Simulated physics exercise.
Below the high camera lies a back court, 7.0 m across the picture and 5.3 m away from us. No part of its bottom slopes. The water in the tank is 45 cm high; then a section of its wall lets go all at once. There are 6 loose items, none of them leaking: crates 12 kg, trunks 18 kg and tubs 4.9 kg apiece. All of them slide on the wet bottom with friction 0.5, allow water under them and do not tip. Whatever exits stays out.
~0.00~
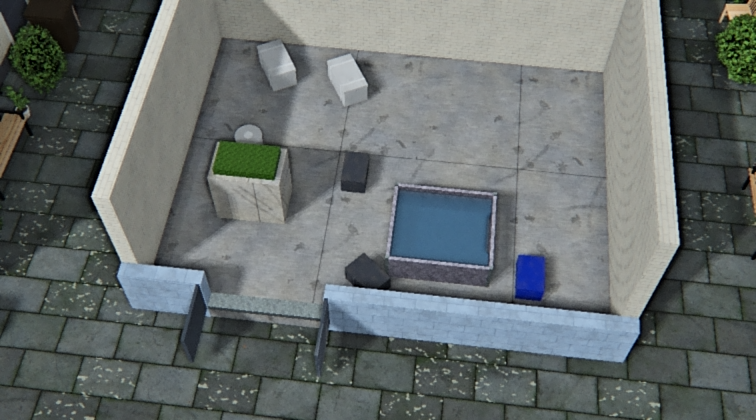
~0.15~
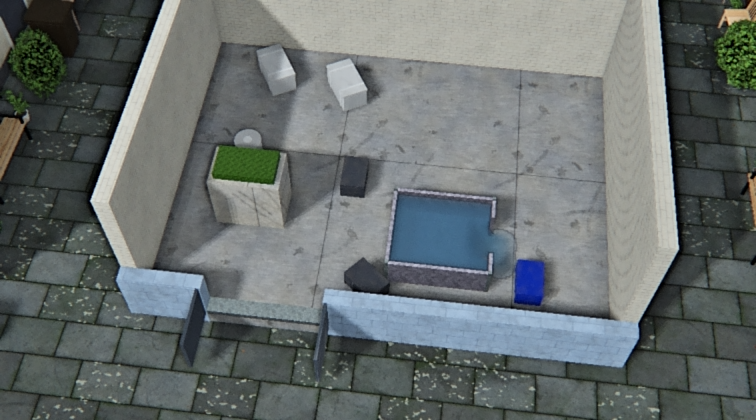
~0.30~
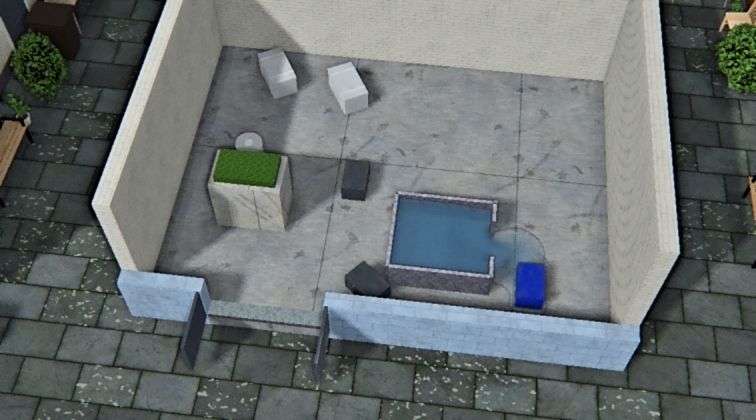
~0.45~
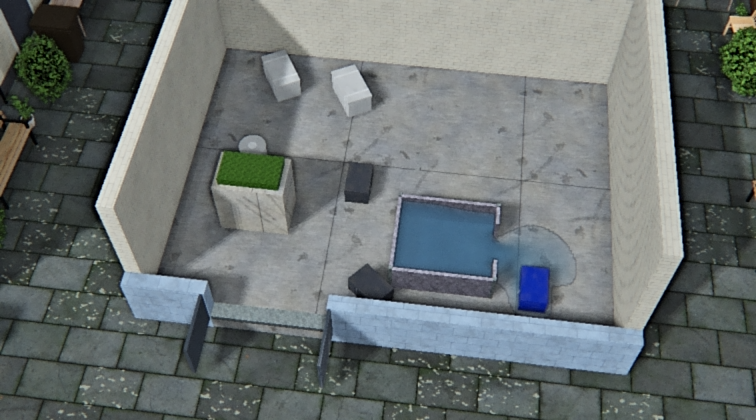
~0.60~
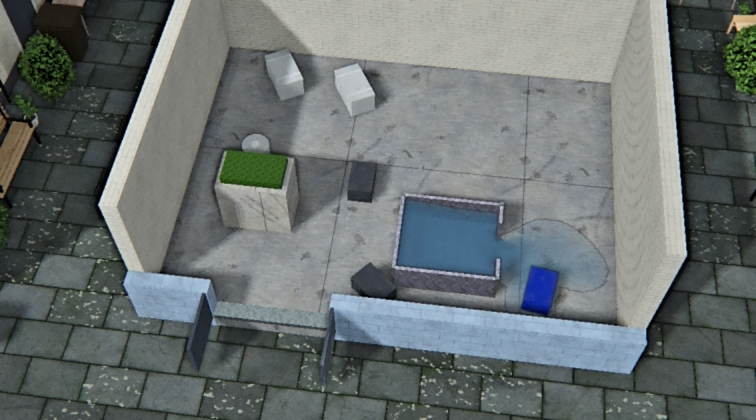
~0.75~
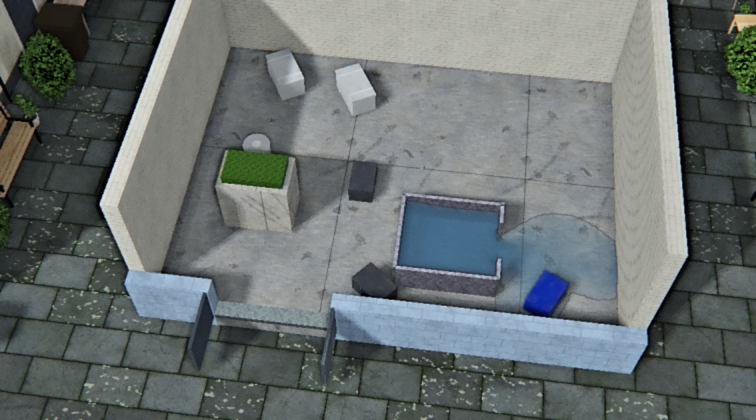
The video shows a walled court with a tank of water whose right side opens, letting water spread across the floor toward the right wall; the blue crate beside it then shifts slightly and turns as the water reaches it.
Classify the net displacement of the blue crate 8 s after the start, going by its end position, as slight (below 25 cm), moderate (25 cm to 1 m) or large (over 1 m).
Large.
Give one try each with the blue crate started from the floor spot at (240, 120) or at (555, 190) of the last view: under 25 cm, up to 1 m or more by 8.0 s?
Taken in turn, it stays almost motionless and then stays almost motionless.
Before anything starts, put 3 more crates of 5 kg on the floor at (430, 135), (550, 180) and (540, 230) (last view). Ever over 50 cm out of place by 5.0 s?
From first to last: Does not reach it, does not reach it, surpasses it.
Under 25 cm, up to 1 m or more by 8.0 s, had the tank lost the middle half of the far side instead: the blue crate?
Then the blue crate stays put.
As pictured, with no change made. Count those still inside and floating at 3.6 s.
Count: 1.
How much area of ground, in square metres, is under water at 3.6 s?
Near 12 m2 in all.
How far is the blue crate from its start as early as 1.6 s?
Displacement near 80 cm.
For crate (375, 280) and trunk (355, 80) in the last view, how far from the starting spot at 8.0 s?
In turn: 80 cm, 0 cm.
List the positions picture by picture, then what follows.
In the first picture, the blue crate at (531, 273), on the bottom; 1.9 m2 under water; 0 of 6 have shifted.
In the second picture, the blue crate at (530, 278) rests on the ground; water covers 2.2 m2; 0 of 6 have shifted.
In the third picture, the blue crate at (531, 281), on the bottom; water covers 2.7 m2; 0 of 6 have shifted.
In the fourth picture, the blue crate at (535, 284) rests on the ground; 3.2 m2 under water; 0 of 6 have shifted.
In the fifth picture, the blue crate at (541, 286) rests on the ground, 6 cm from its start; water covers 3.8 m2; 1 of 6 have shifted.
In the sixth picture, the blue crate at (547, 291), on the bottom, 19 cm from its start; water covers 4.6 m2; 1 of 6 have shifted.
After 1.6 s the blue crate is near (576, 320), 0.8 m from its start, aground; 0 of 6 are out; 0 afloat.
After 3.6 s the blue crate is near (502, 301), 0.7 m from its start, afloat; 0 of 6 are out; 1 afloat.
After 5.6 s the blue crate is near (401, 299), 2.1 m from its start, afloat; 0 of 6 are out; 1 afloat.
After 8.0 s the blue crate is near (354, 292), 2.8 m from its start, aground; 0 of 6 are out; 0 afloat.
